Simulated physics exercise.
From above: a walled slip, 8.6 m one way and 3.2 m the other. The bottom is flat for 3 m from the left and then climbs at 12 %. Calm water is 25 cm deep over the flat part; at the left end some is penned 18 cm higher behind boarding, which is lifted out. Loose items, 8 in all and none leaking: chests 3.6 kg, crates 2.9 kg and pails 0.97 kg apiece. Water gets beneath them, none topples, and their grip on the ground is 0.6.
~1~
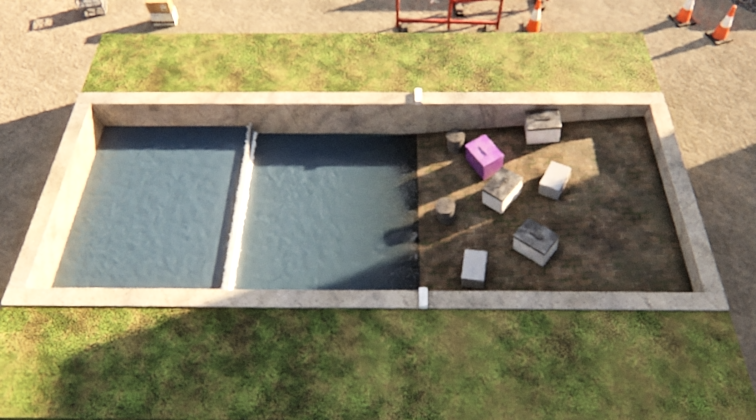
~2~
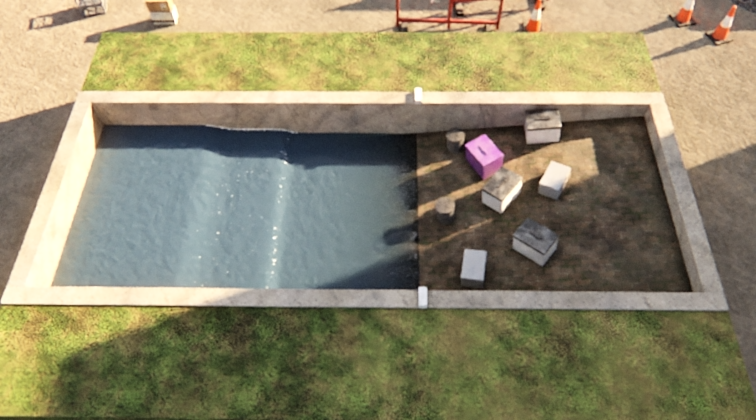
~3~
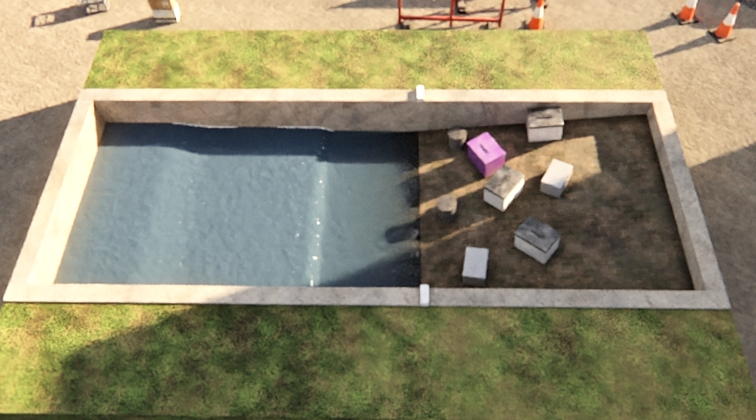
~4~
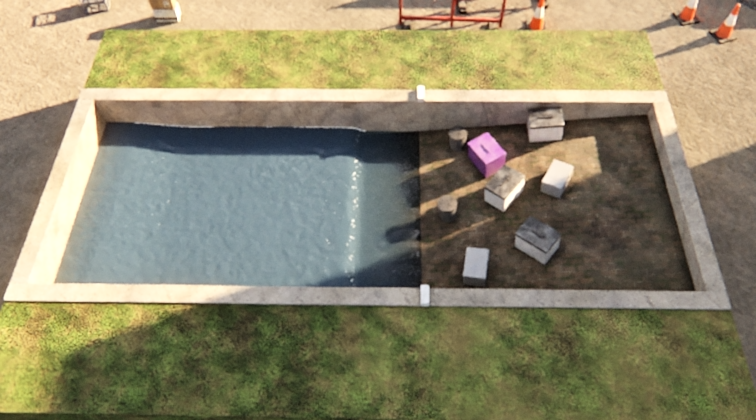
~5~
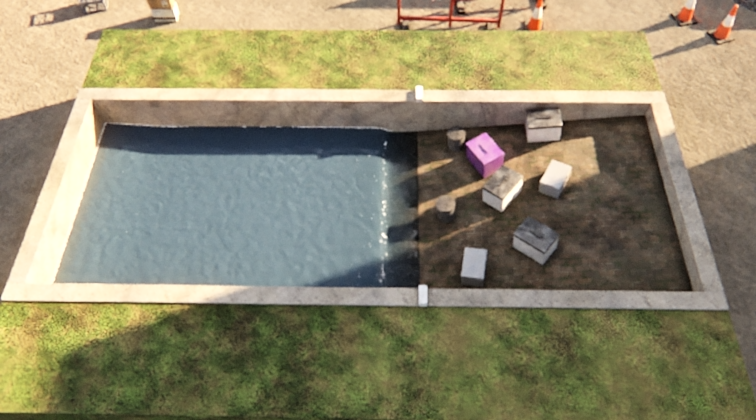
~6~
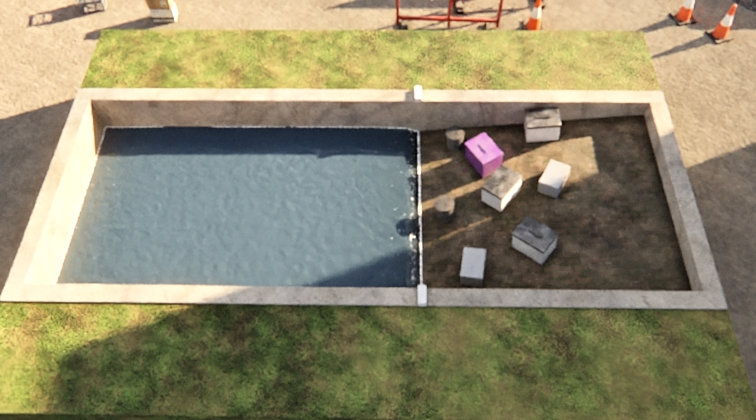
The footage shows a walled basin from above as a white divider in the water disappears and a low wave rolls rightward to the edge of the dry section, where a purple box and several pale blocks stay still.
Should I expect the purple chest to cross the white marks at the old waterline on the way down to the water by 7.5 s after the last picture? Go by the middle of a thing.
Purple chest passes.
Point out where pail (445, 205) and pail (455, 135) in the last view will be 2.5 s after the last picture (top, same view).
Around (534, 209) and (520, 124).
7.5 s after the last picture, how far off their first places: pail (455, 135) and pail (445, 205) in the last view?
In turn: 140 cm, 120 cm.
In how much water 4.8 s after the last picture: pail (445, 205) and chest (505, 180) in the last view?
About 3 and 5 cm.
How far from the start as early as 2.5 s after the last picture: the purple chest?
Roughly 40 cm by then.
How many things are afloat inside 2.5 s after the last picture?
I count 5.
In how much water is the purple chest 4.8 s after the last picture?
About 4 cm.
Then, 0.6 s after the last picture the purple chest is near (487, 148), 0.0 m from its start, aground; 0 of 8 are over the mark; 0 afloat.
Then, 2.5 s after the last picture the purple chest is near (511, 143), 0.4 m from its start, afloat; 0 of 8 are over the mark; 5 afloat.
Then, 4.8 s after the last picture the purple chest is near (407, 157), 1.2 m from its start, afloat; 2 of 8 are over the mark; 6 afloat.
Then, 7.5 s after the last picture the purple chest is near (351, 151), 2.0 m from its start, afloat; 6 of 8 are over the mark; 6 afloat.
